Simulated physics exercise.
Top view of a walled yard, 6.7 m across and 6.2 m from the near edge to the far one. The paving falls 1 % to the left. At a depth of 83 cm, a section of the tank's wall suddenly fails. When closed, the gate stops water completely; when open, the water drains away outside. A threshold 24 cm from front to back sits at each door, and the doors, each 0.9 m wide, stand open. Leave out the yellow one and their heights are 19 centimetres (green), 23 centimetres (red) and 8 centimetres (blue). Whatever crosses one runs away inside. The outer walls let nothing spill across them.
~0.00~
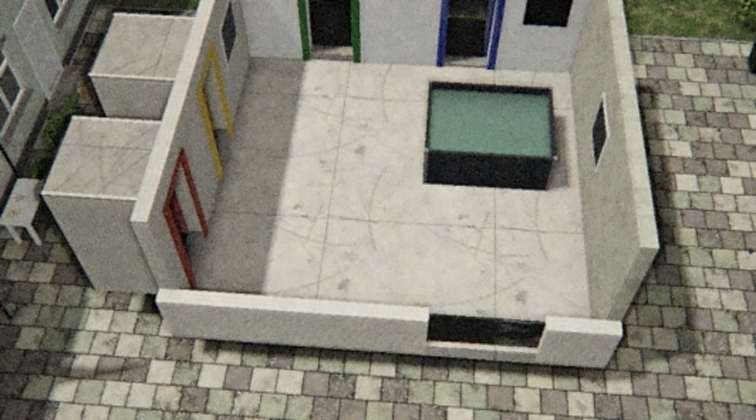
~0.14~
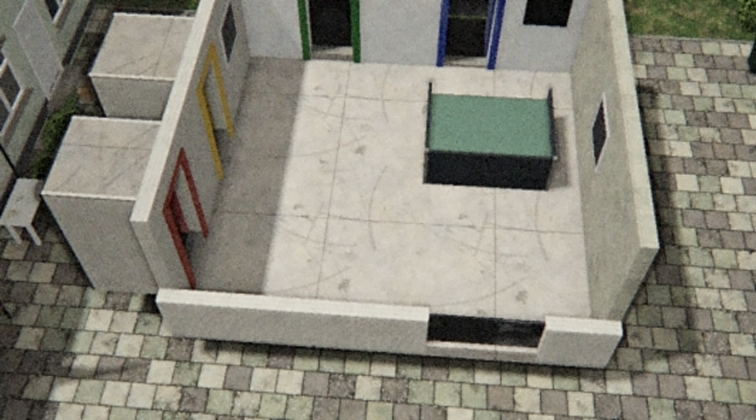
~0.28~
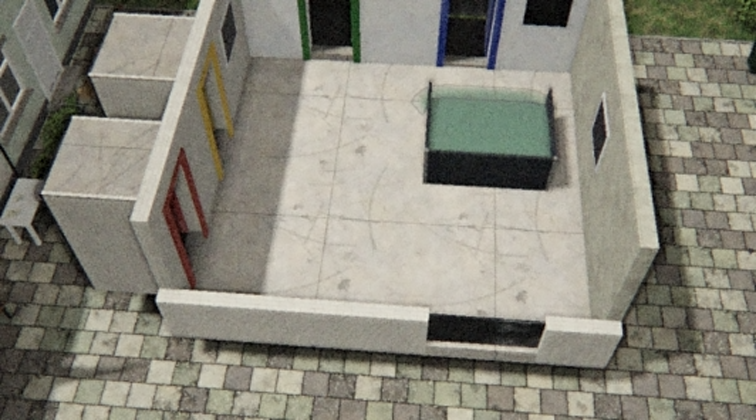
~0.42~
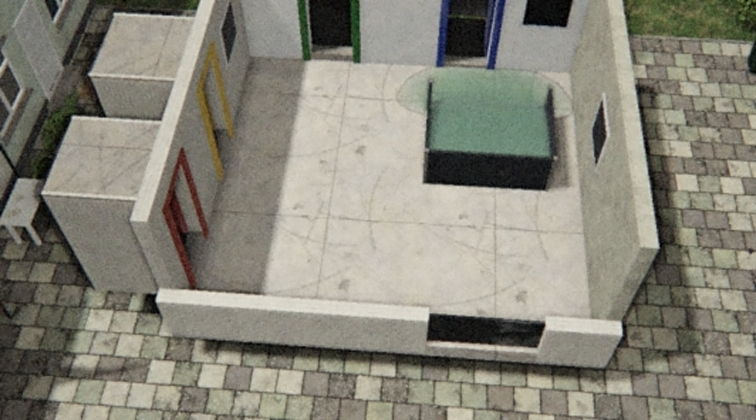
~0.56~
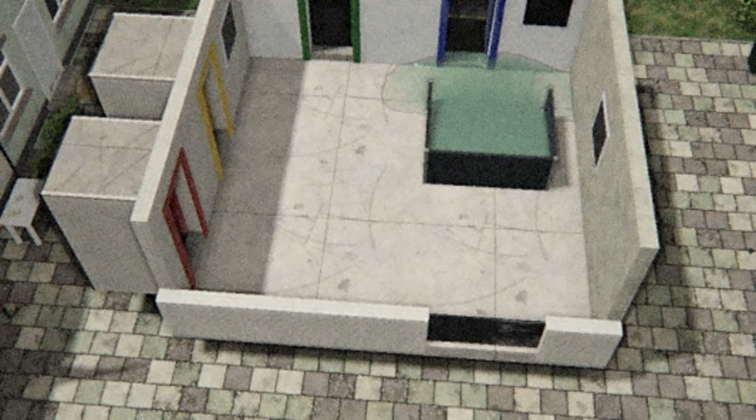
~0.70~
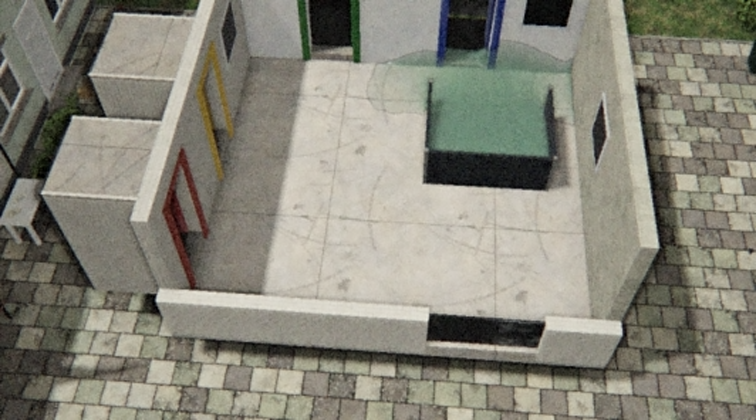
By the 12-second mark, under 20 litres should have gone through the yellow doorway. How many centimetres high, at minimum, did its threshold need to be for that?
It needed to be about 7 cm high.
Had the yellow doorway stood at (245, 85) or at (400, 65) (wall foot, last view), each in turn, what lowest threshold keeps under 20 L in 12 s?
About 17 cm for the first and 21 cm for the second.
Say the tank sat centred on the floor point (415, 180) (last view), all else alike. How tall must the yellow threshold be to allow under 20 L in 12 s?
Minimum: Approx. 6.5 cm.
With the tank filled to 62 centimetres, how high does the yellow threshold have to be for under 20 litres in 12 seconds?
About 5.0 cm.
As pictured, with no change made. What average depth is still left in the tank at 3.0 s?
The mean depth is roughly 14 cm.
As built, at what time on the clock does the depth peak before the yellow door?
About 4.5 seconds.
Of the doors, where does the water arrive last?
It's the red door.
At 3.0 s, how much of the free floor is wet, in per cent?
45 %.
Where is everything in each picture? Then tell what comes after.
Still water, 83 cm deep, in the tank at (490, 122); the yellow door at (217, 120) is dry, in the first picture.
Water pours out on the far side and has run 0.3 m, to a hidden place; about 7 cm deep outside, 83 cm at the back, in the second picture.
The gap is on the far side, the front 0.8 m out at a hidden place; the back of the tank holds 79 cm, in the third picture.
The front is at (453, 67), 1.4 m from the gap on the far side; 3.9 m2 of floor is wet, 71 cm left at the back, in the fourth picture.
The front is at (445, 55), 1.7 m from the gap on the far side; 5.1 m2 of floor is wet, 70 cm left at the back, in the fifth picture.
The front is at (381, 63), 1.8 m from the gap on the far side; 5.3 m2 of floor is wet, 65 cm left at the back; the yellow door at (217, 120), 5.1 m from the gap, is still 3.3 m from the nearest water, in the sixth picture.
After 1.4 s water covers 15 % of the floor, deepest (57 cm) near (569, 75); it has not reached the yellow door.
After 3.0 s water covers 45 % of the floor, deepest (26 cm) near (259, 59); 6 cm at the yellow door, 0 litres in over its 26 cm threshold.
After 12.0 s water covers 95 % of the floor, deepest (11 cm) near (224, 164); 9 cm at the yellow door, 0 litres in over its 26 cm threshold.
At the yellow door as built, the water arrived by 2.8 s and peaked near 12 cm at 4.6 s.
With a threshold of 6 cm, 33 litres would have come in within the 12 s; with 8.5 cm, 10 litres. So under 20 litres takes about 7 cm.
